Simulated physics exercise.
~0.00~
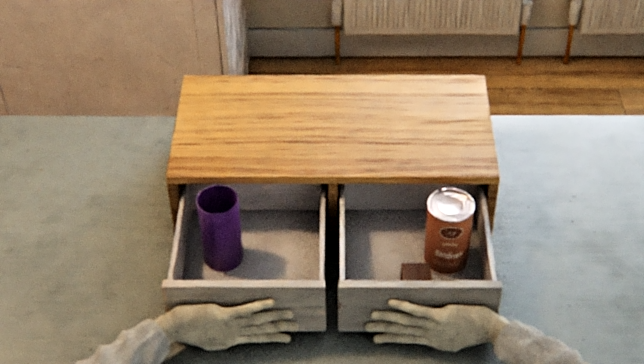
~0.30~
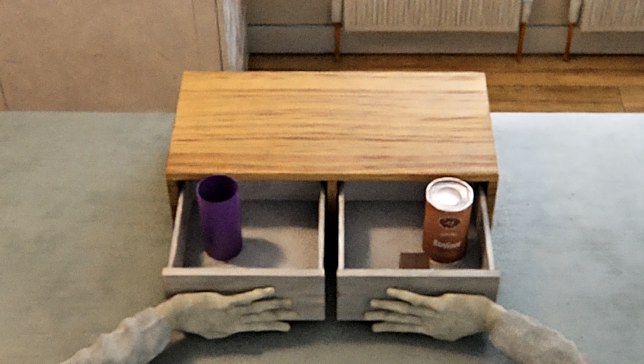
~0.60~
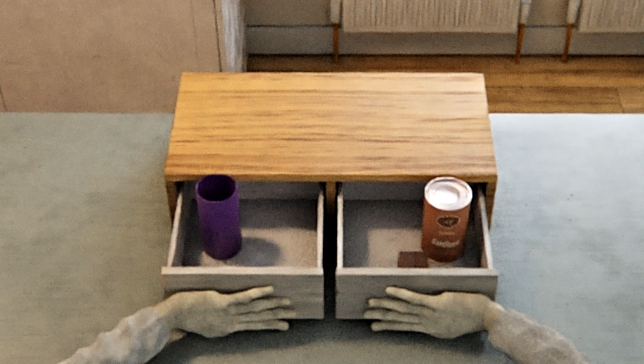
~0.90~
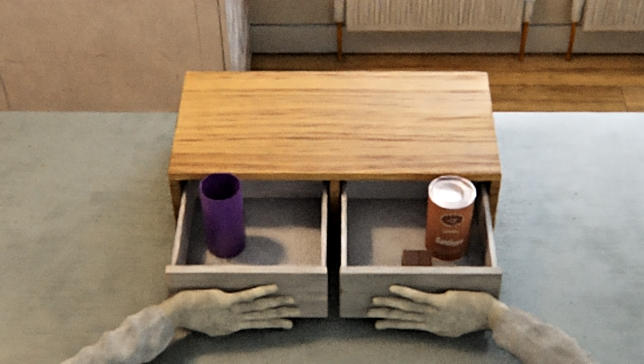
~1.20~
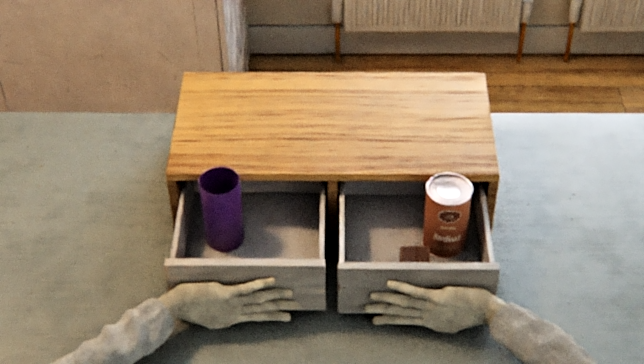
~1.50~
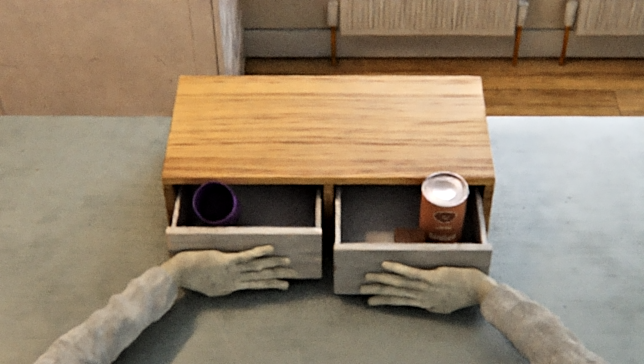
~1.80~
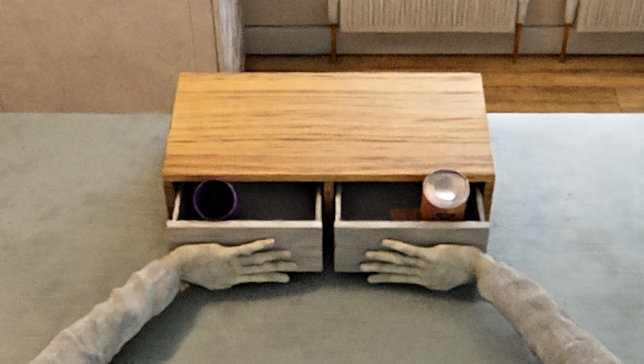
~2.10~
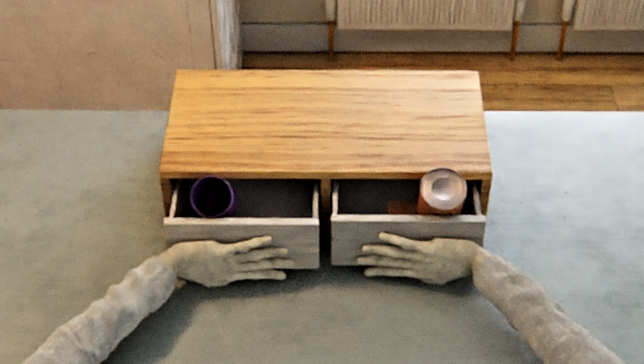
On a gray tabletop, two hands slowly push both drawers inward, leaving them partly open.
